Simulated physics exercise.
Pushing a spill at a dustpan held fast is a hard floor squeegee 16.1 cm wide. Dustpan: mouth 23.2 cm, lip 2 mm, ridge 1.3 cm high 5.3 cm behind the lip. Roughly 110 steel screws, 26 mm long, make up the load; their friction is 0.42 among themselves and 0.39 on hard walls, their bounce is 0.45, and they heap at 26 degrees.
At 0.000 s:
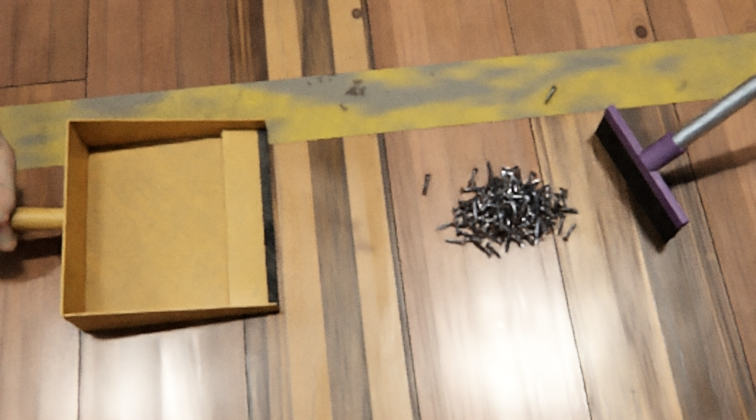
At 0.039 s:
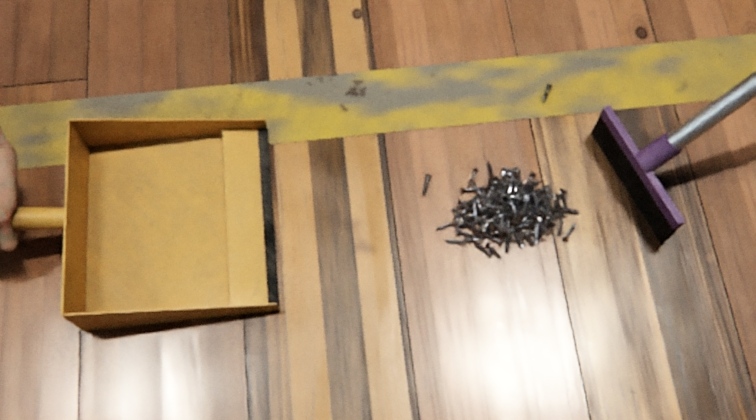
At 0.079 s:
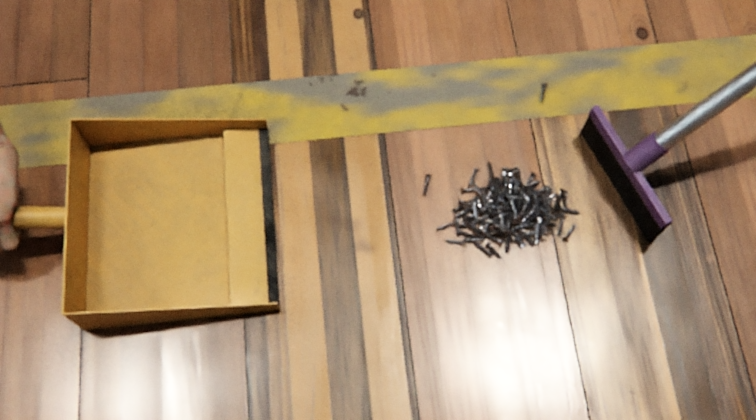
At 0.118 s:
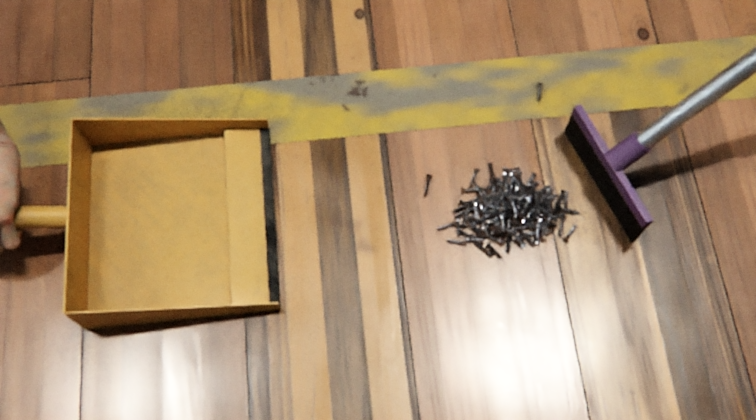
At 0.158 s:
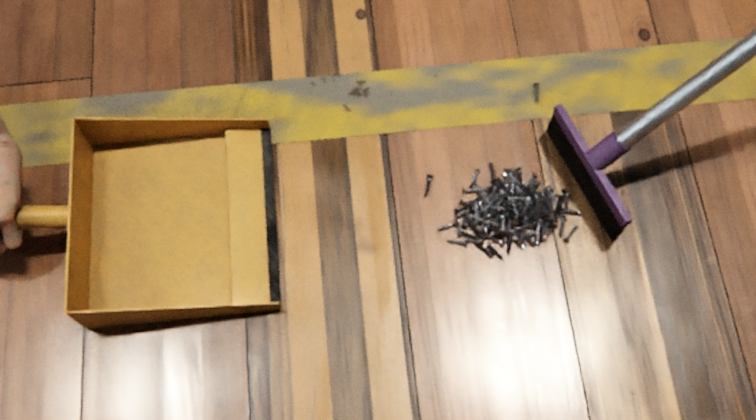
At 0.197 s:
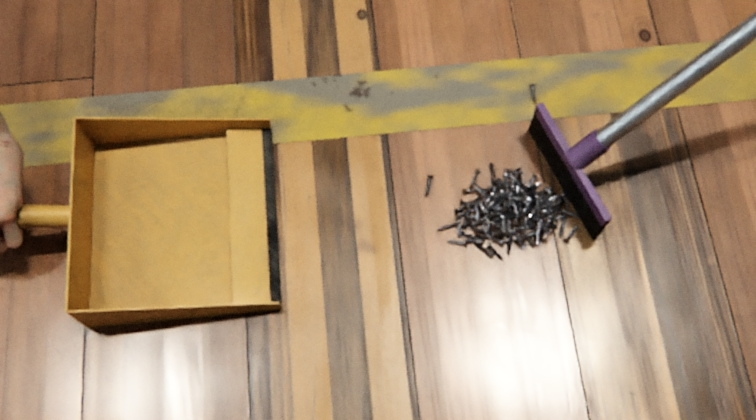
On a wooden floor crossed by a worn yellow stripe, a purple squeegee slid left up to a heap of dark screws, while a hand at the left kept a yellow dustpan still.
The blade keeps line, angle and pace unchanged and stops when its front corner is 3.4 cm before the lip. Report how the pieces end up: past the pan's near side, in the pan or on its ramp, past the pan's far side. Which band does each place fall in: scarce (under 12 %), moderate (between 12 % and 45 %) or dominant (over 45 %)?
Past the pan's near side: Not many, in the pan or on its ramp: Not many, past the pan's far side: Not many.
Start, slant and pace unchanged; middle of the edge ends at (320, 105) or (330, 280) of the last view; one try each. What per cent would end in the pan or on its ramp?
I'd expect about 0 percent, then about 5 percent.
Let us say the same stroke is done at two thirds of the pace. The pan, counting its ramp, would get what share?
About 0 per cent.
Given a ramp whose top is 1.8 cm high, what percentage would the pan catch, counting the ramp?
I'd guess close to 0 per cent.
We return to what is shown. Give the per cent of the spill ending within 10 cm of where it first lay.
I'd say about 30 per cent.
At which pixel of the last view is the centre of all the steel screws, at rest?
Estimated resting centre: Around (347, 240).
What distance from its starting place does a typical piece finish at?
18 cm, roughly.
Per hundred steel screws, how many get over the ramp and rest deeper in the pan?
About 0 %.
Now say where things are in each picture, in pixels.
Blade from (681, 223) to (609, 113), moved 0.0 cm, 0 of the pieces shifted so far; middle of the pieces at (512, 204); pan at (163, 227), in the first picture.
Blade from (676, 224) to (606, 114), moved 0.4 cm, 1 of the pieces shifted so far; middle of the pieces at (512, 205), in the second picture.
Blade from (664, 224) to (594, 113), moved 1.8 cm, 1 of the pieces shifted so far; middle of the pieces at (512, 205), in the third picture.
Blade from (645, 223) to (577, 113), moved 3.9 cm, 1 of the pieces shifted so far; middle of the pieces at (508, 207), in the fourth picture.
Blade from (625, 222) to (558, 112), moved 6.3 cm, 1 of the pieces shifted so far; middle of the pieces at (509, 208), in the fifth picture.
Blade from (605, 221) to (539, 111), moved 8.5 cm, 1 of the pieces shifted so far; middle of the pieces at (509, 208); pan at (167, 225). Its pace works out near 0.58 m/s, heading 11 degrees away from the viewer's side, in the sixth picture.
After 0.45 s, middle of the blade 20 cm from the lip; 0 % over the lip, far side 0 %, near side 0 %.
After 0.61 s, middle of the blade 11 cm from the lip; 0 % over the lip, far side 0 %, near side 0 %.
Then, at 0.90 s, middle of the blade 6 cm from the lip; 0 % over the lip, far side 0 %, near side 0 %.
At rest (1.3 s), near side 0 %, pan 0 %, far side 0 %, in front of the lip or behind the blade 95 %.
